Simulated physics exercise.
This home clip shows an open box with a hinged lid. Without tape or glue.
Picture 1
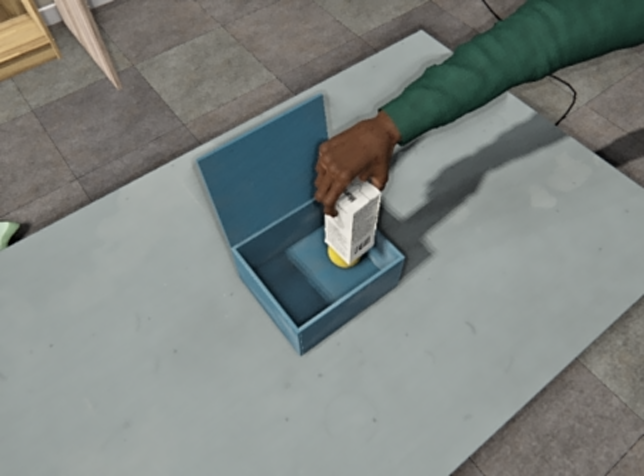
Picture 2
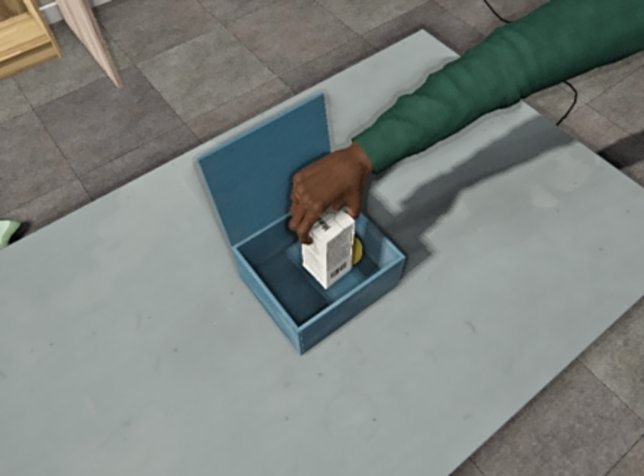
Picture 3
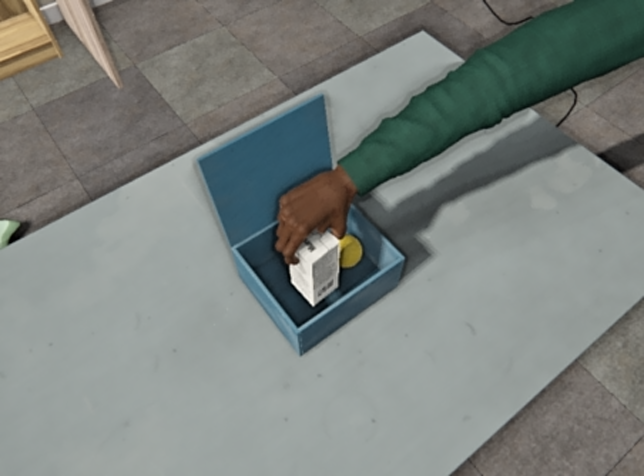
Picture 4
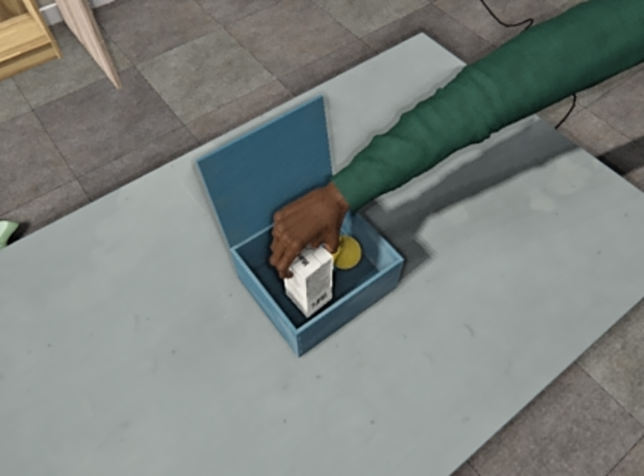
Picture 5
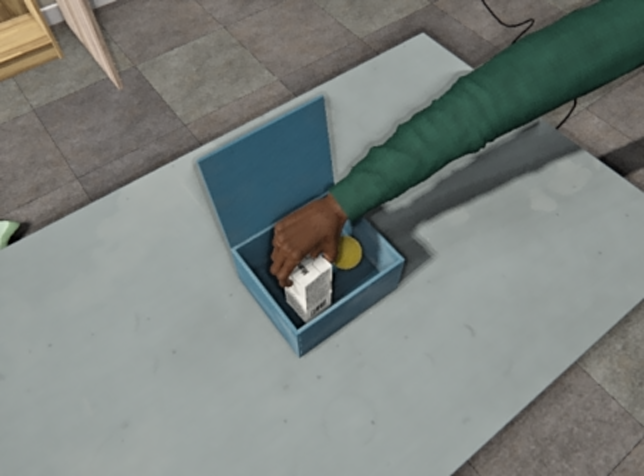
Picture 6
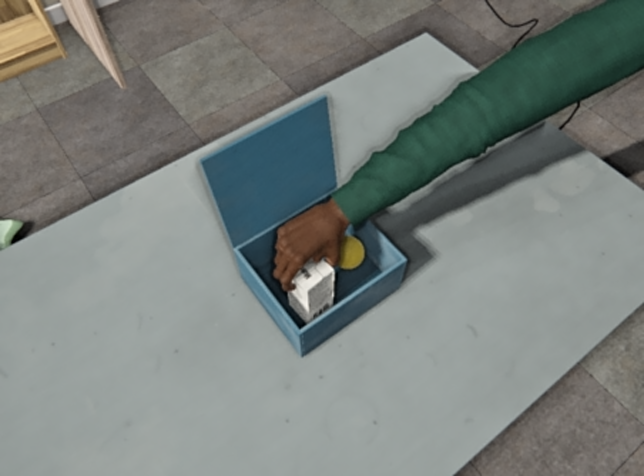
A hand in a green sleeve lowered a small white carton into an open blue box on a gray surface, shifting it left beside a round yellow item and keeping hold of it.
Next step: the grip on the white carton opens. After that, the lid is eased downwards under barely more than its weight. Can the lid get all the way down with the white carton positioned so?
No, it is kept up.
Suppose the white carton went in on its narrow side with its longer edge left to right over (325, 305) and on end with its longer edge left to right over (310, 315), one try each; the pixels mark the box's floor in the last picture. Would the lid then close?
The first attempt leaves the lid fully closed, while the second leaves it partly open.
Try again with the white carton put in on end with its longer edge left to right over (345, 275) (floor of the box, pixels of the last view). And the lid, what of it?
Packed like that, it goes down completely.
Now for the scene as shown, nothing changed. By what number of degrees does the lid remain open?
It stays some 25° above the rim.
Then, 1.40 s past the last view, lid 72° above the rim.
Then, 2.00 s past the last view, lid 31° above the rim.
Finally, lid 25° above the rim; both still in place. Final places as the last picture's camera would see them, white carton near (310, 288).
